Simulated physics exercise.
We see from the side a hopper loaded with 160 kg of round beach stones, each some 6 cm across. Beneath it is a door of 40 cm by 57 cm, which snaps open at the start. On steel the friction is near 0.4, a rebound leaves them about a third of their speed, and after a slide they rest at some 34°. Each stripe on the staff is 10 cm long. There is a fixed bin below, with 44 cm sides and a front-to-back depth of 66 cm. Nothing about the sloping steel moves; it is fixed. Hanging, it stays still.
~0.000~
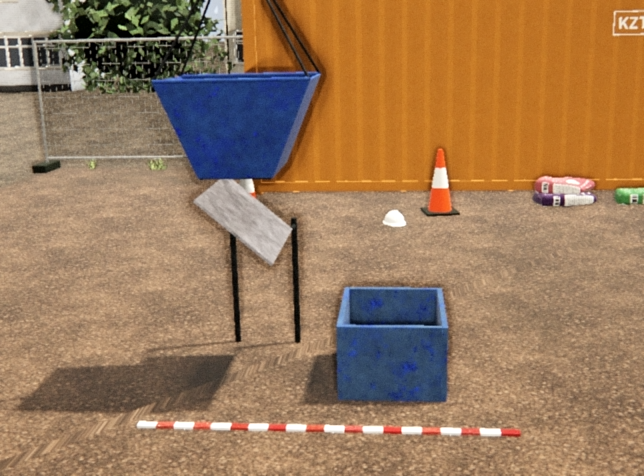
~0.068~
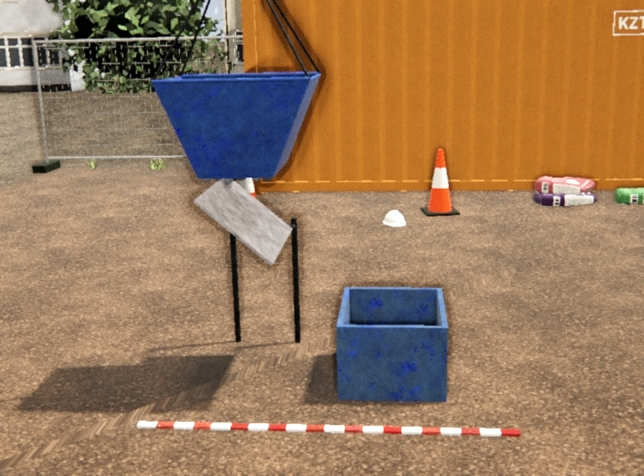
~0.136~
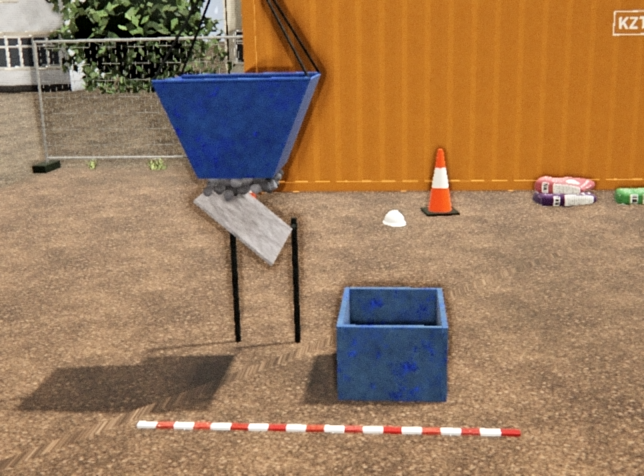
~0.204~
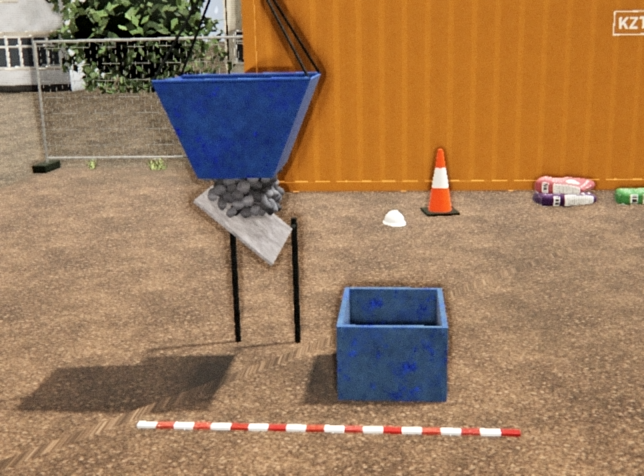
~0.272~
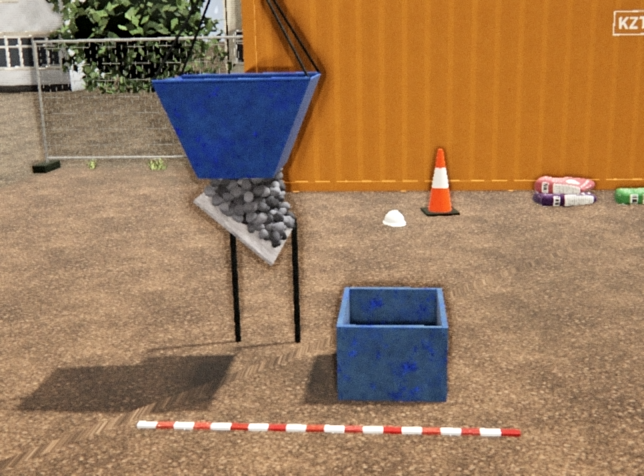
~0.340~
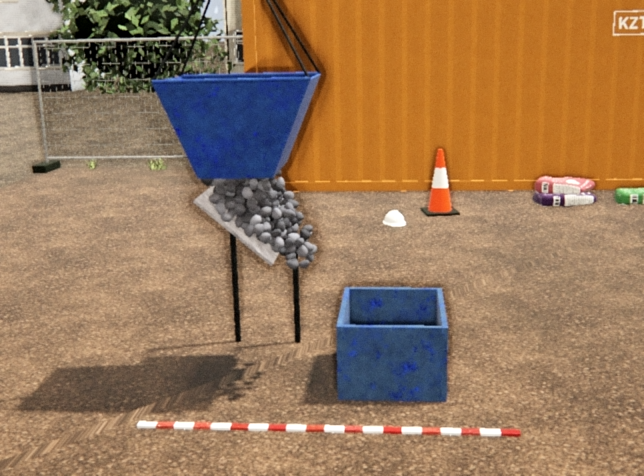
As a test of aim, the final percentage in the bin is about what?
It is about 28 per cent.
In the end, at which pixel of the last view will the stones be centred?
I'd point to close to (347, 369) in the last picture.
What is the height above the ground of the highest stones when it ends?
Some 22 cm up.
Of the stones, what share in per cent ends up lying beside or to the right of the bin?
Close to 20 in a hundred.
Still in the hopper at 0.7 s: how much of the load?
Roughly 0 percent is held.
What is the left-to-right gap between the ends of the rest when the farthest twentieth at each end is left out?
It spans roughly 110 centimetres.
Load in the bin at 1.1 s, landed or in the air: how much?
Some 25 per cent.
After 0.7 s, 0 % in the hopper, 31 % on the steel, 52 % falling or lying left of the bin, 12 % falling or lying in the bin, 5 % falling or lying beside or right of the bin; the stones farthest right are at (427, 356).
After 1.1 s, 0 % in the hopper, 54 % falling or lying left of the bin, 27 % falling or lying in the bin, 19 % falling or lying beside or right of the bin; the stones farthest right are at (460, 356).
After 1.7 s, 0 % in the hopper, 50 % falling or lying left of the bin, 28 % falling or lying in the bin, 22 % falling or lying beside or right of the bin; the stones farthest right are at (513, 357).
After 2.6 s, 0 % in the hopper, 50 % falling or lying left of the bin, 28 % falling or lying in the bin, 22 % falling or lying beside or right of the bin; the stones farthest right are at (517, 357).
After 4.5 s, 0 % in the hopper, 50 % left of the bin, 28 % in the bin, 22 % beside or right of the bin; the stones farthest right are at (517, 357).
